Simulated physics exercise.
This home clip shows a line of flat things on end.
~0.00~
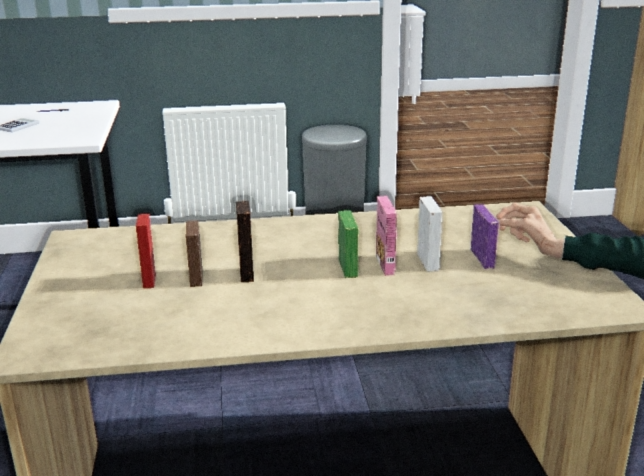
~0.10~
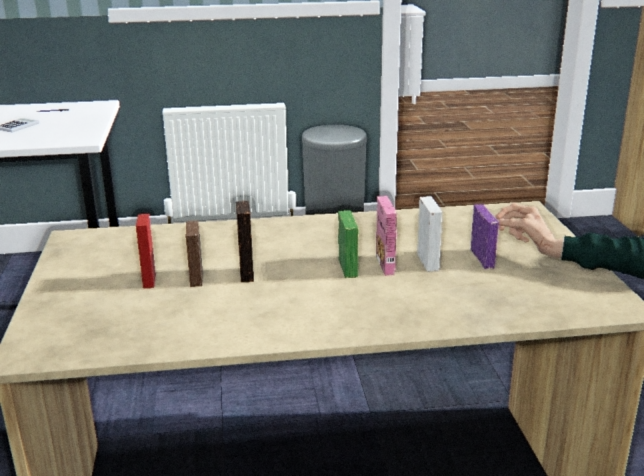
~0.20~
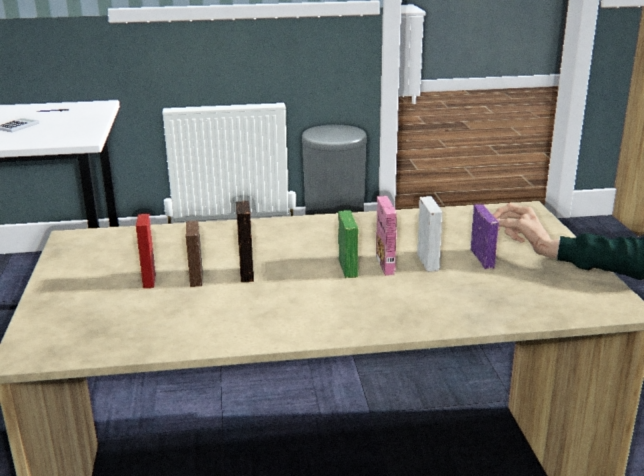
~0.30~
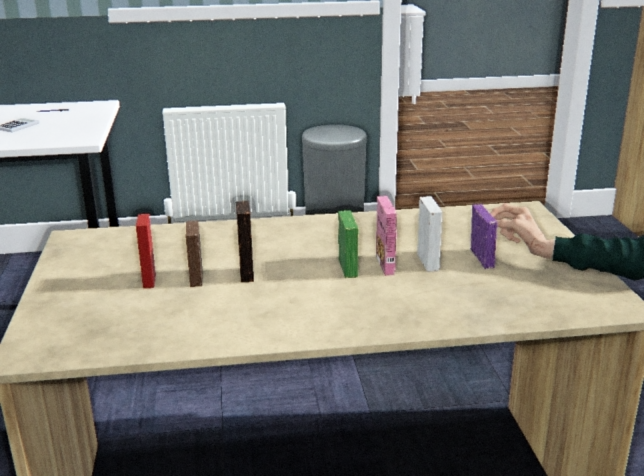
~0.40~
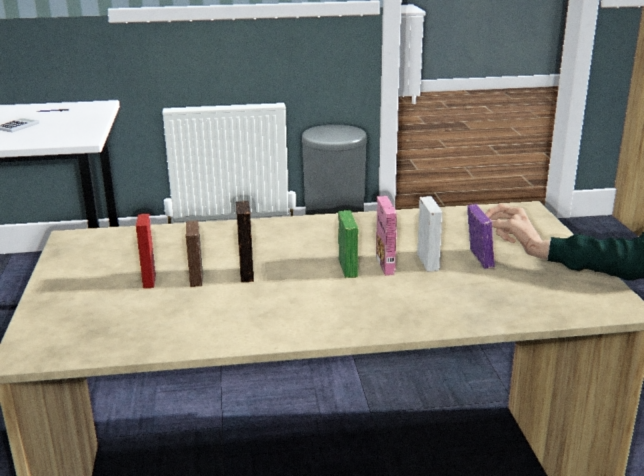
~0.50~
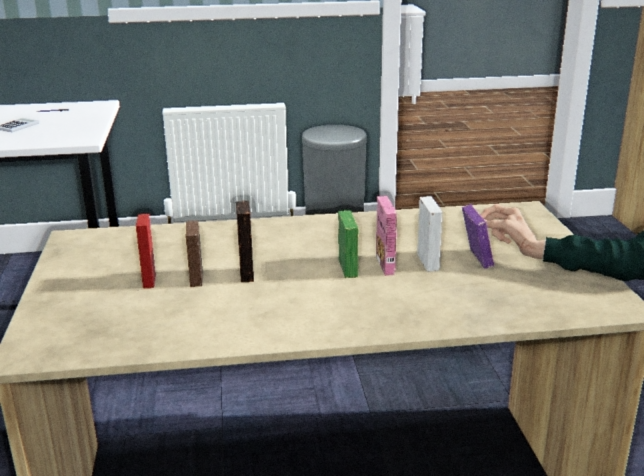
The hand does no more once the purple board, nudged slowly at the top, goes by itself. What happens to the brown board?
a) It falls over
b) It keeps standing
b.
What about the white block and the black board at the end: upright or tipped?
At the end the white block has fallen and the black board is standing.
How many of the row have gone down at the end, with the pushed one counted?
All told, the number is 4.
Around 1.20 s, purple board 90° over; white block rocked 42° from its first pose; pink packet rocked 17° from its first pose.
Around 1.40 s, purple board 90° over; pink packet rocked 55° from its first pose; white block on its side; green block rocked 59° from its first pose.
Finally (2.1 s), down or leaning hard on the table, pink packet, white block and green block; the other 2 still in place. Final places as the last picture's camera would see them, brown board near (194, 254).
